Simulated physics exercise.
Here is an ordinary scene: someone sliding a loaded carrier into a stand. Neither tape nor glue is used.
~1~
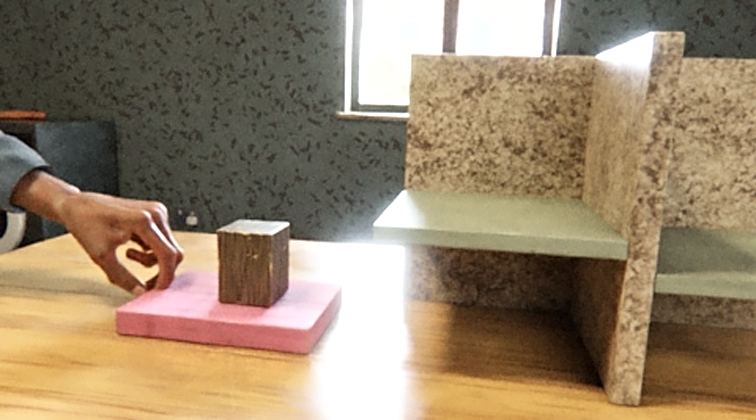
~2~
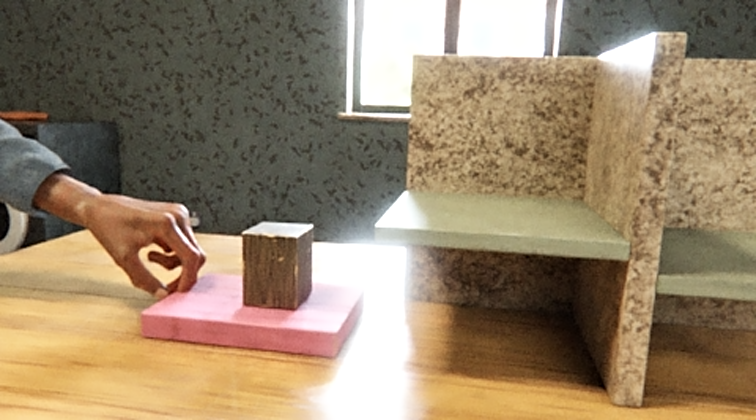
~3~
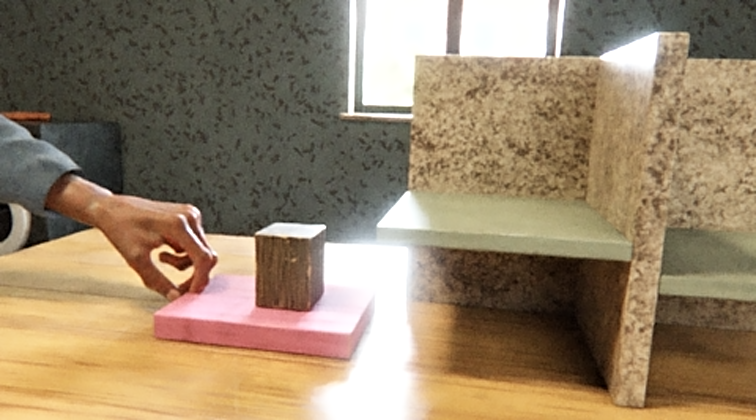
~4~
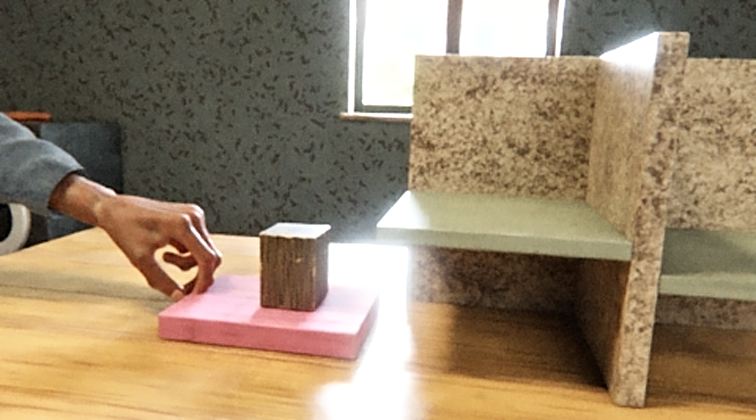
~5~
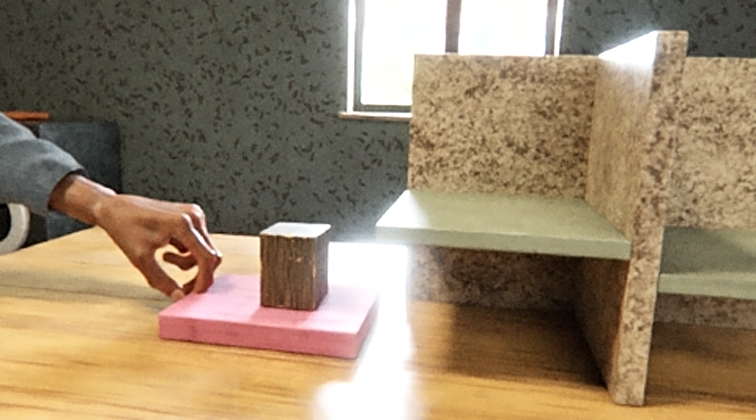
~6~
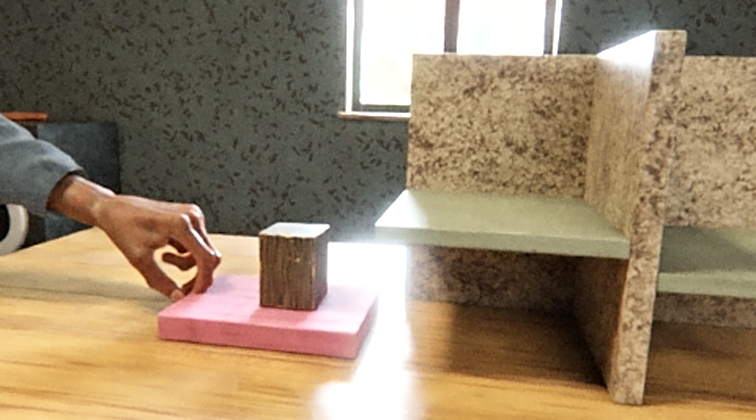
A hand slid a pink board with a dark block on top a short way to the right across a wooden table, toward a speckled stand with pale green shelves, then barely moved.
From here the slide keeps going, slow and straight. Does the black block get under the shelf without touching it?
Slips through.
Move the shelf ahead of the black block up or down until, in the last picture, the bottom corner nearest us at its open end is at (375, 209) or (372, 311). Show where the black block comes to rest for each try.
Near (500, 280) and (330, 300).
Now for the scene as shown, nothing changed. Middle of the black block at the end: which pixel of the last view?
Around (505, 282).
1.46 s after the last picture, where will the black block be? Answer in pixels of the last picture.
Somewhere near (432, 276) in the last view.
Then, 0.80 s later than the last frame, black block riding along near (356, 271).
Then, 1.46 s later than the last frame, black block riding along near (432, 277).
When it is over, the black block rides in untouched, near (504, 282).
